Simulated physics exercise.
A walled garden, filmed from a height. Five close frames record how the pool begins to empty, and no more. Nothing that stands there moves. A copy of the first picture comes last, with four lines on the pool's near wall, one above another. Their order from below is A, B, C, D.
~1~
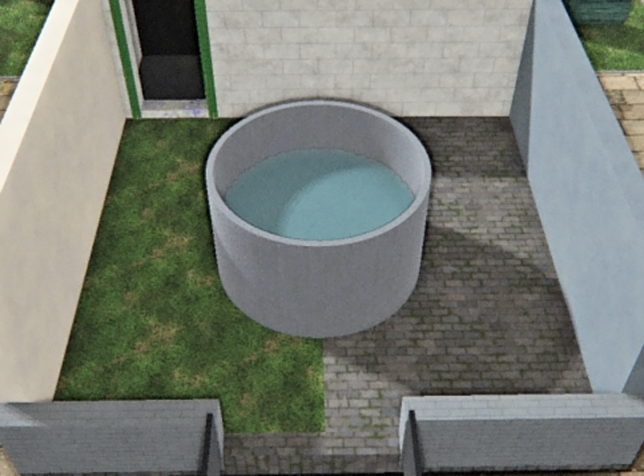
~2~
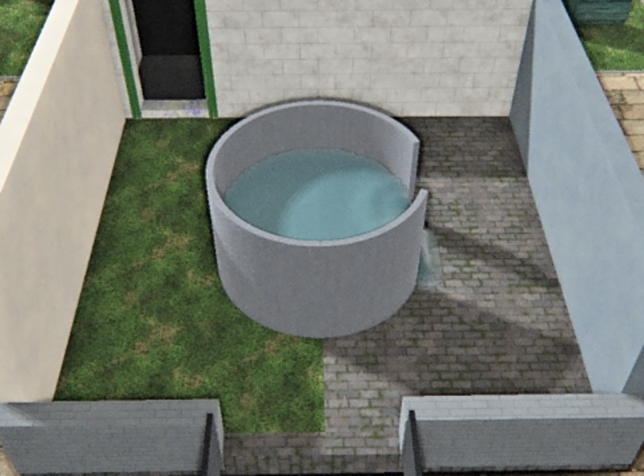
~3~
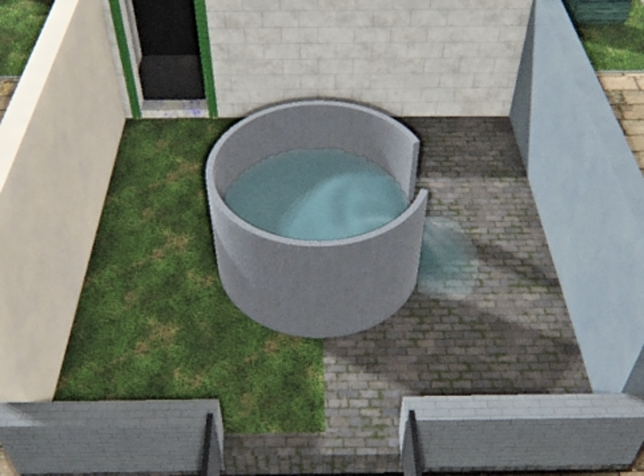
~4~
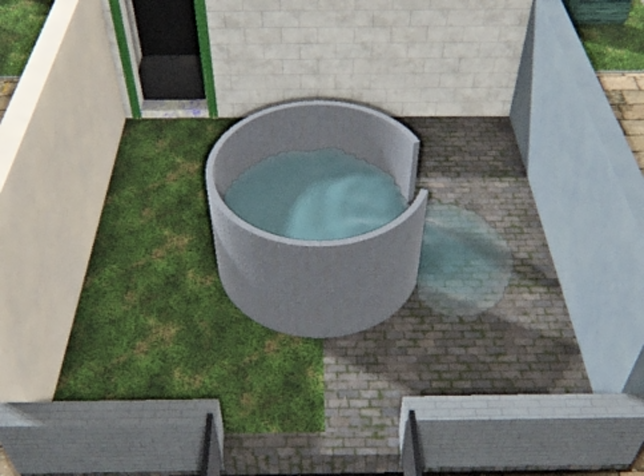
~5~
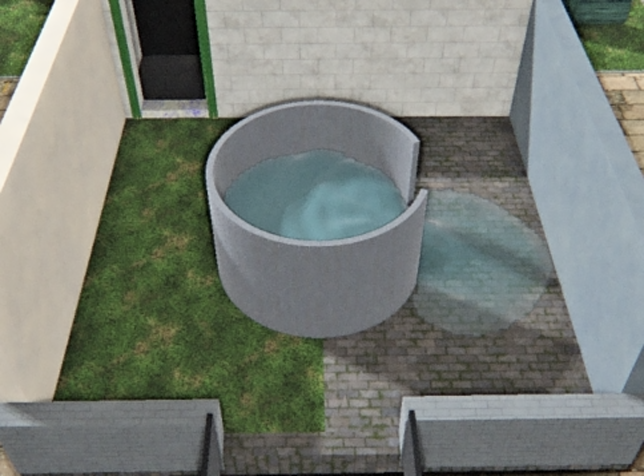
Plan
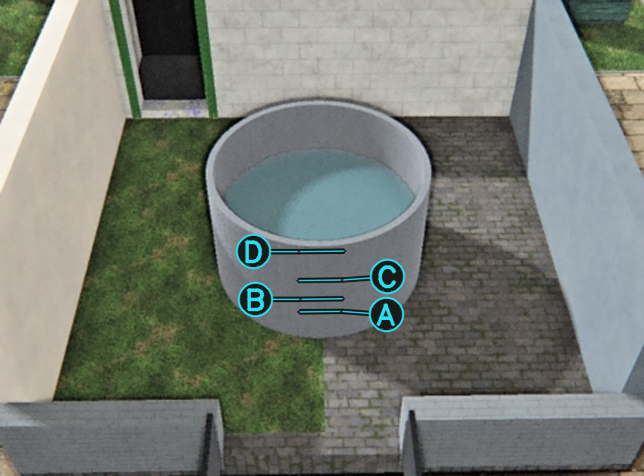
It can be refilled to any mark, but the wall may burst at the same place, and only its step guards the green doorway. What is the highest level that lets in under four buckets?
I would pick level C.
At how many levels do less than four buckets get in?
Three.
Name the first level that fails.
Level D.
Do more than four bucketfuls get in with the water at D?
Yes, it does.
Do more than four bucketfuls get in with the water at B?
No, not at all.
On the marked copy, A at (320, 311); B at (320, 299); C at (320, 280); D at (320, 251); from the bottom up A, B, C, D.
If A is chosen, nothing gets over.
If B is chosen, nothing gets over.
If C is chosen, a splash gets over, under a bucket.
If D is chosen, about 11 bucketfuls get in.
